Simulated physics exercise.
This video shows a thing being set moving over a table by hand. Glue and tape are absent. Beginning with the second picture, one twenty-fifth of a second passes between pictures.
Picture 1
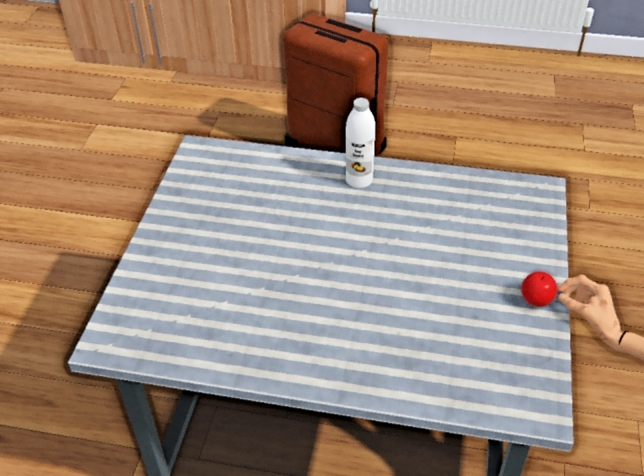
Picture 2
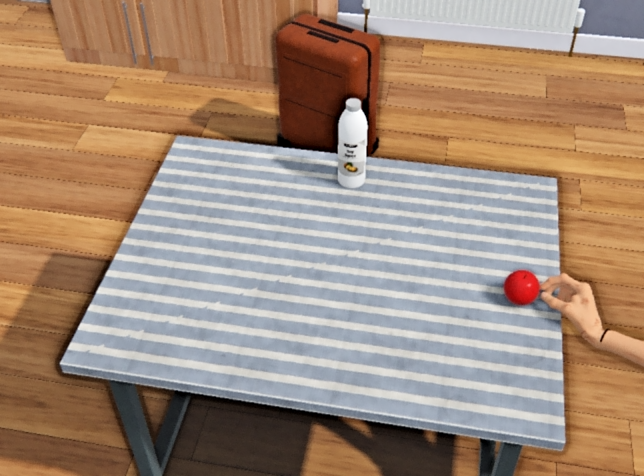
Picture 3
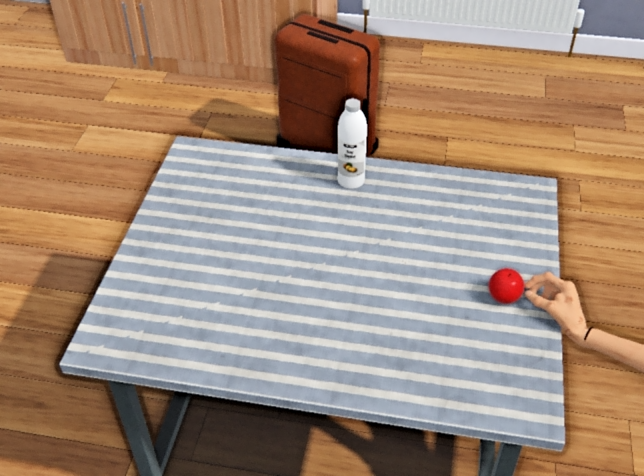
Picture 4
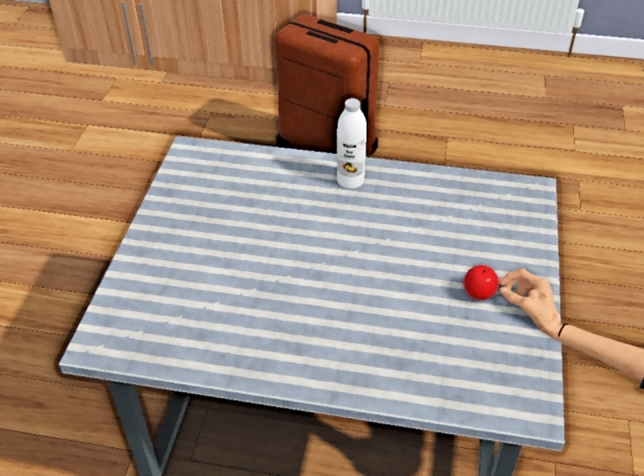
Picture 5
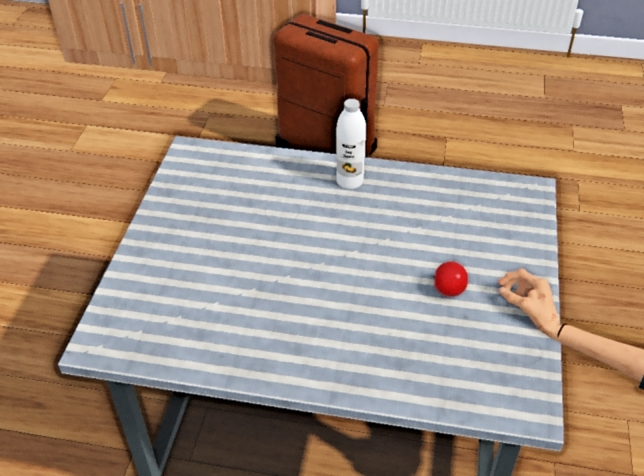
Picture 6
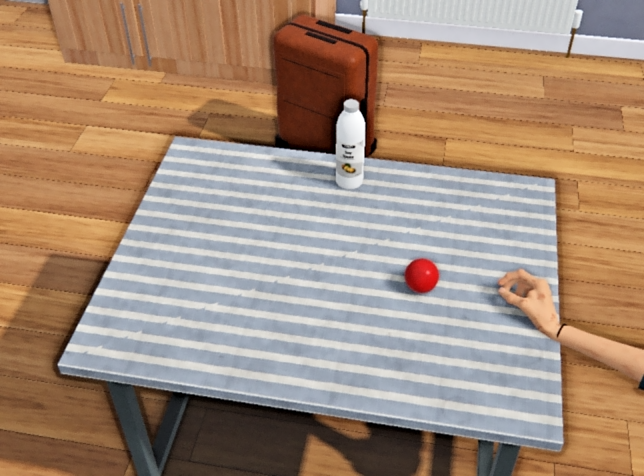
The footage shows a hand moving a small red apple leftward across a striped table, near a white bottle and a brown suitcase, then releasing it; the apple rolls farther left while the hand stays near the right edge.
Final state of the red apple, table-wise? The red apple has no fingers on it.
It leaves the tabletop.
Then, 0.20 s after the last picture, red apple rolled well along near (287, 258).
Then, 0.50 s after the last picture, red apple now off the table.
Then, 0.90 s after the last picture, things are still on the move.
By the end, off the table, red apple.
